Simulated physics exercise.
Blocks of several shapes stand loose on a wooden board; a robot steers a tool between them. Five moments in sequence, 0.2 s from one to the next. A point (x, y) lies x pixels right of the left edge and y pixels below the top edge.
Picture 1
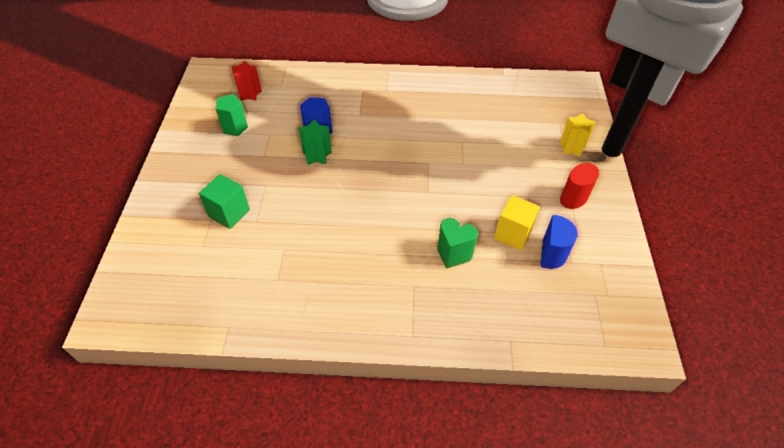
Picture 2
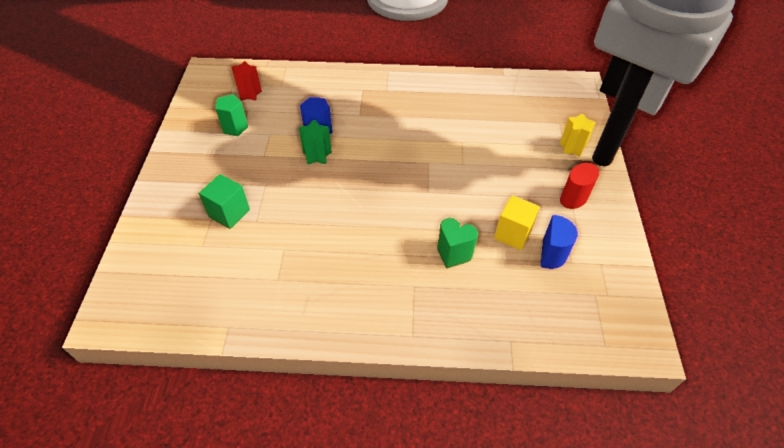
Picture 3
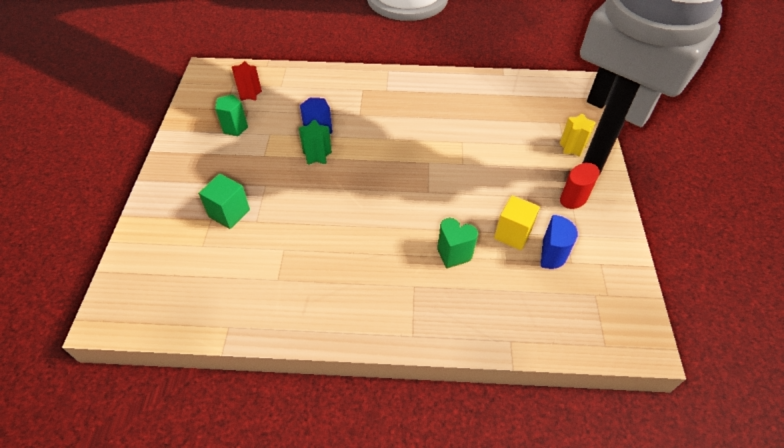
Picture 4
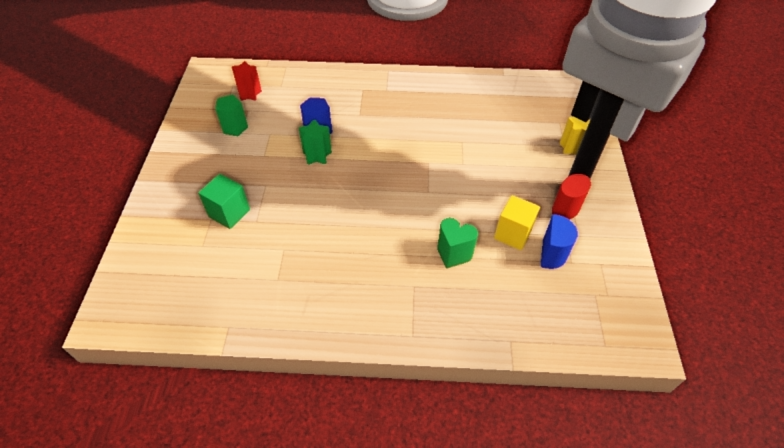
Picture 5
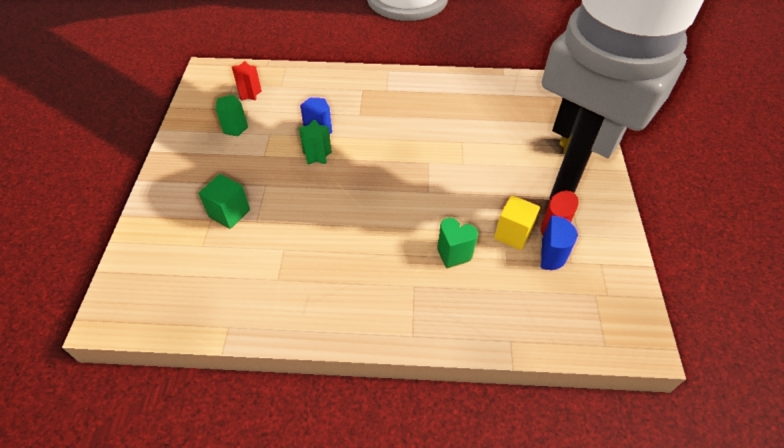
On a wooden board scattered with colourful blocks, a robot arm moved its black tool down and slightly left, nudging the red cylinder a short way toward the blue block while the other blocks stayed put.
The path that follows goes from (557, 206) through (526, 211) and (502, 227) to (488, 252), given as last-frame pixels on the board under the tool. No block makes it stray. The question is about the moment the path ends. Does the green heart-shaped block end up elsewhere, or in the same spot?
It stays.
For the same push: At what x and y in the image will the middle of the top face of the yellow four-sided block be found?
It sits at (516, 246).
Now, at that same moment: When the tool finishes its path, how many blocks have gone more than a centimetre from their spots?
One block moves more than 1 cm.
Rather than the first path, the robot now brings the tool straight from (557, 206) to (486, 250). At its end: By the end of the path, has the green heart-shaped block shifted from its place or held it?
By then it is displaced.
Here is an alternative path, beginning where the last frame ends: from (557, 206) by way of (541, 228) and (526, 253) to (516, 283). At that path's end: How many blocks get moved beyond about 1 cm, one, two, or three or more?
Shifted over 1 cm: Three or more.
The first path, step by step. One third of the way, tool (528, 205); blue half-round block (562, 234).
Two thirds of the way, tool (503, 221); yellow four-sided block (514, 226), turned 40° anticlockwise; blue half-round block (562, 234).
At the end, tool (490, 245); green heart-shaped block still; yellow four-sided block (516, 246), turned 75° anticlockwise; blue half-round block (562, 234).
